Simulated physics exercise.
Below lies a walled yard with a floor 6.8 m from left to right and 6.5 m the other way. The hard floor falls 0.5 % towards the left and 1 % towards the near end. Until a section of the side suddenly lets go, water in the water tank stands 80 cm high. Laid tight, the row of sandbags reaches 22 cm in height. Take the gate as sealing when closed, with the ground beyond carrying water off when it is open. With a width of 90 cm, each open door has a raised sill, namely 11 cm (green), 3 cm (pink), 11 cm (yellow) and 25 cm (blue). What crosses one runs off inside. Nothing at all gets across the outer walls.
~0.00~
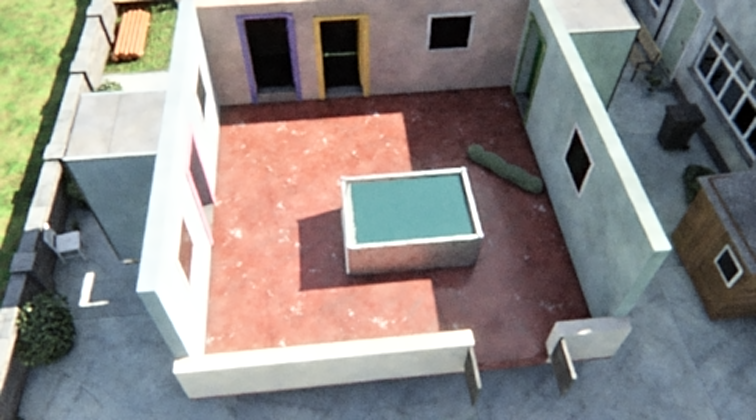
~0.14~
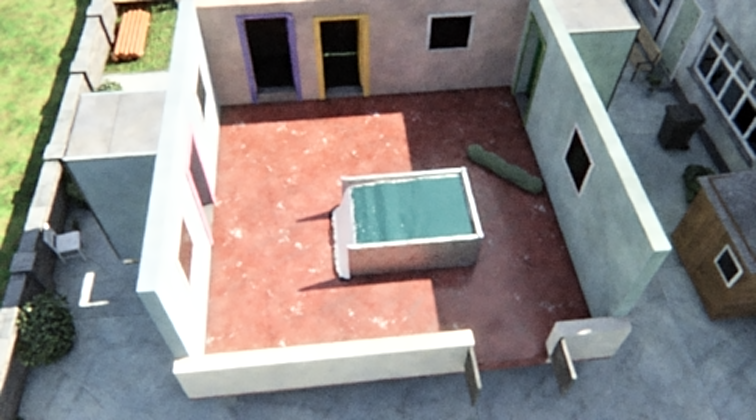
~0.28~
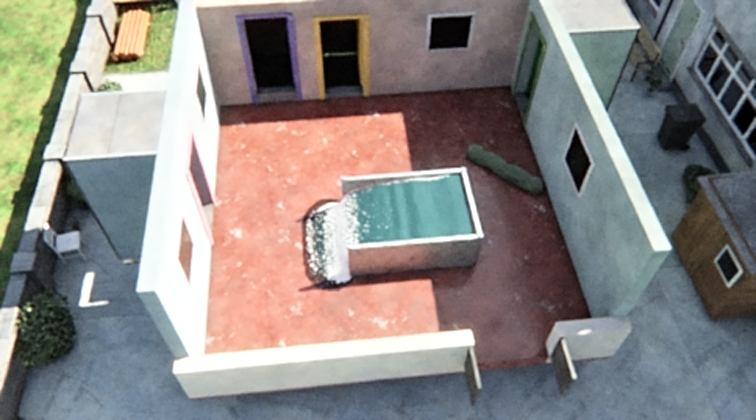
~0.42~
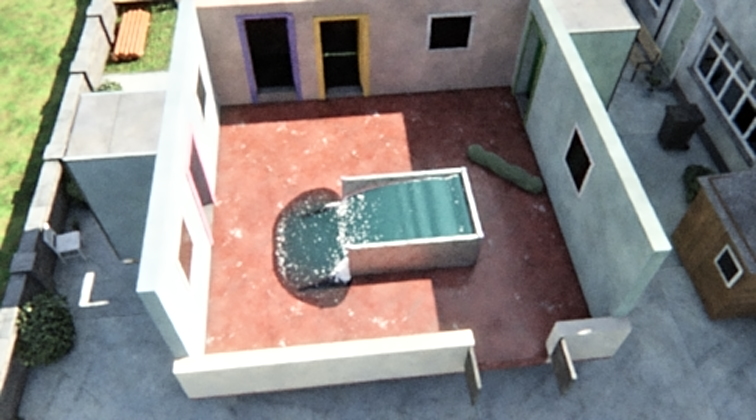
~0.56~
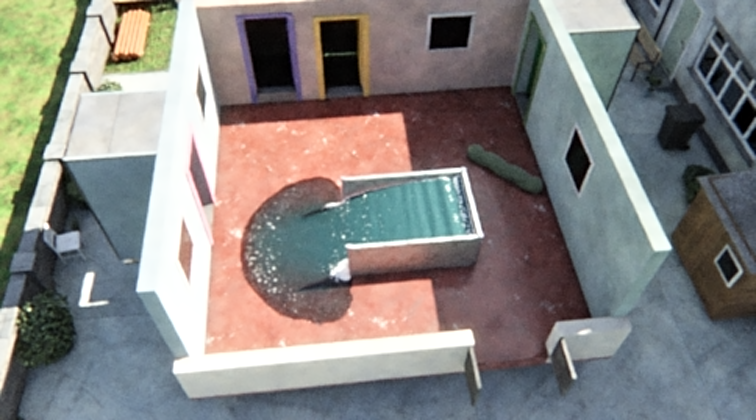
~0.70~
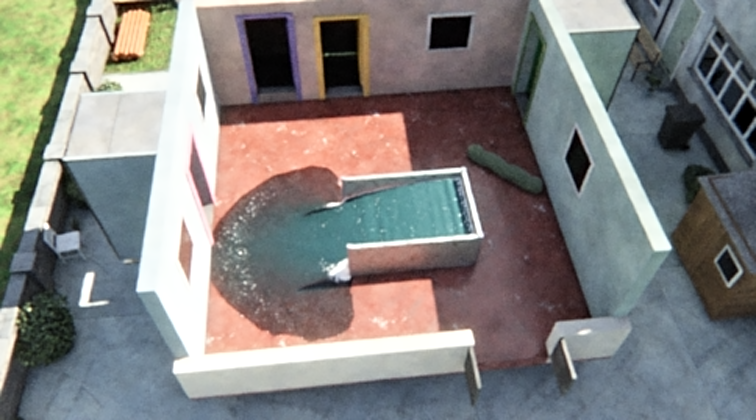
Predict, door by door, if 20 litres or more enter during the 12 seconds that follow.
In the end at the green door the amount will not overshoot the limit, at the pink door the amount will overshoot the limit, at the yellow door the amount will not overshoot the limit, at the blue door the amount will not overshoot the limit.
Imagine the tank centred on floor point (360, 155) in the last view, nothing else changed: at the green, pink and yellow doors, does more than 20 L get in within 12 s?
Green: Beyond limit; pink: Beyond limit; yellow: Within limit.
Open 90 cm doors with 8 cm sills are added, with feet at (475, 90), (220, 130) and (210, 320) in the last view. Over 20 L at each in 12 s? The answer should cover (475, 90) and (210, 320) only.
So the first one doesn't reach it, while the second one exceeds it.
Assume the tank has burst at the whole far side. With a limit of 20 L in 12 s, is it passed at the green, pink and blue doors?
Result: Green limit passed, pink limit passed, blue limit not passed.
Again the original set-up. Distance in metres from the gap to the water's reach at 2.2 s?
It comes to some 4.8 metres.
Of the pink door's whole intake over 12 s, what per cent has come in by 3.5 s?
Roughly 75%.
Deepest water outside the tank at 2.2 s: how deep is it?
Around 52 centimetres deep.
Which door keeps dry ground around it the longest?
It would be the green one.
After 1.4 s water covers 30 % of the floor and is deepest (42 cm) near (220, 265); green door not reached, pink door 17 cm at the sill, 85 L in, yellow door not reached, blue door not reached.
After 2.2 s water covers 30 % of the floor and is deepest (52 cm) near (204, 366); green door not reached, pink door 29 cm at the sill, 262 L in, yellow door not reached, blue door not reached.
After 3.5 s water covers 45 % of the floor and is deepest (28 cm) near (203, 377); green door not reached, pink door 17 cm at the sill, 448 L in, yellow door 1 cm at the sill, 0 L in, blue door 11 cm at the sill, 0 L in.
After 7.0 s water covers 90 % of the floor and is deepest (14 cm) near (595, 338); green door 4 cm at the sill, 0 L in, pink door 8 cm at the sill, 581 L in, yellow door 3 cm at the sill, 0 L in, blue door 6 cm at the sill, 0 L in.
After 12.0 s water covers 95 % of the floor and is deepest (8 cm) near (203, 377); green door 5 cm at the sill, 0 L in, pink door 5 cm at the sill, 613 L in, yellow door 2 cm at the sill, 0 L in, blue door 3 cm at the sill, 0 L in.
